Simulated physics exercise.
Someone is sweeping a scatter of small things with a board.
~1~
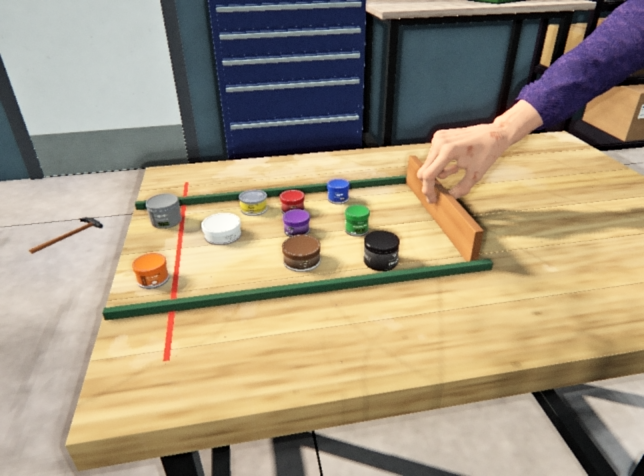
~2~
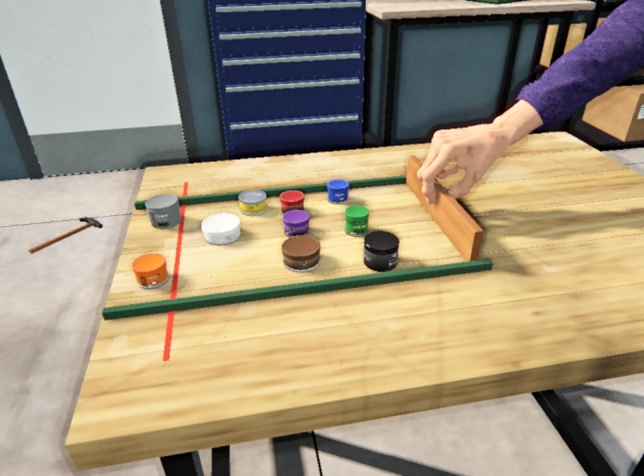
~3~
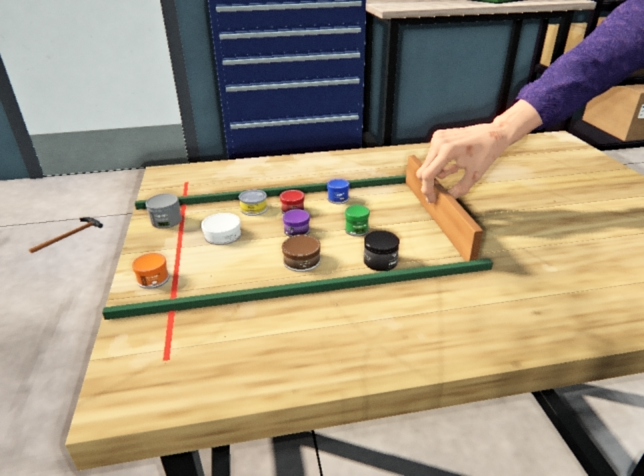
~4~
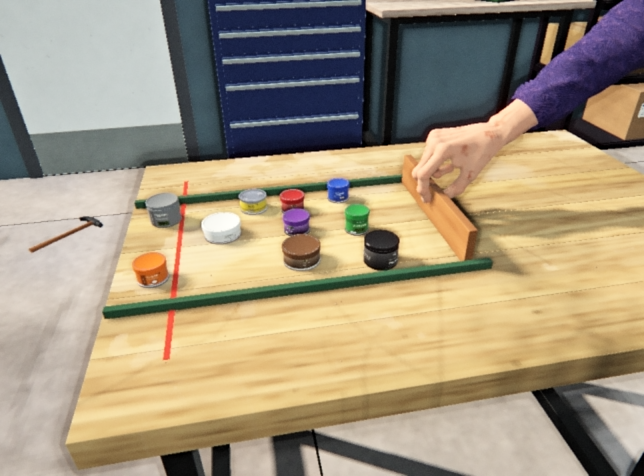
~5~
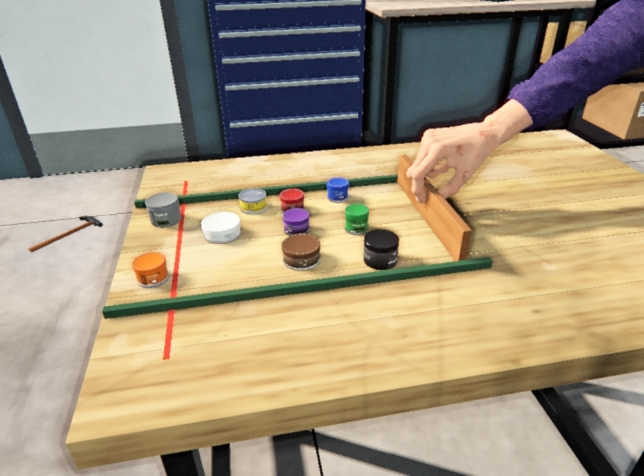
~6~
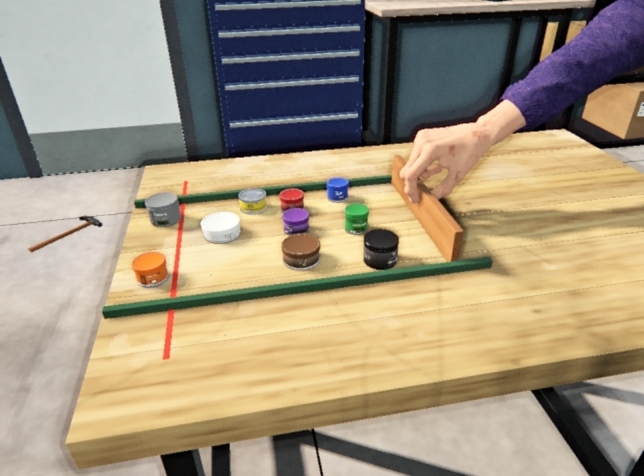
On a wooden table, a hand slides a board slightly left toward scattered small tubs.
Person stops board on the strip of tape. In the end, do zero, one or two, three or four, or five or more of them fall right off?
All but one or two remain.
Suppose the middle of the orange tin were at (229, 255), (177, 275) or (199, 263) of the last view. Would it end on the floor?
Going through the places in order, it keeps its spot, it keeps its spot, and it keeps its spot.
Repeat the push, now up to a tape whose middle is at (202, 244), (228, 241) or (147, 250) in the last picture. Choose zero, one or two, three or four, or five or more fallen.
For each place: Not one; zero; three or four.
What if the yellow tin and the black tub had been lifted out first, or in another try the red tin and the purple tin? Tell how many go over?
The count is 0 in the first case and 1 in the second.
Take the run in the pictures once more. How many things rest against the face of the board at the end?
Result: 6 in all.
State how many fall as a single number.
Fallen: 1.
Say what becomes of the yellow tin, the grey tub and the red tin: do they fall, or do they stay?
My call is that the yellow tin stays where it is, the grey tub ends up off, and the red tin stays where it is.
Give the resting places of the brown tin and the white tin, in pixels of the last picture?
The brown tin stops around (155, 264); the white tin around (131, 240).
Soon after, none off yet; orange tin at rest near (151, 269); grey tub at rest near (164, 210); white tin at rest near (222, 228).
After that, none off yet; orange tin at rest near (151, 269); grey tub moving near (158, 211); white tin displaced about its own width near (178, 234).
In the end, the number that fall off is one or two; gone, grey tub.
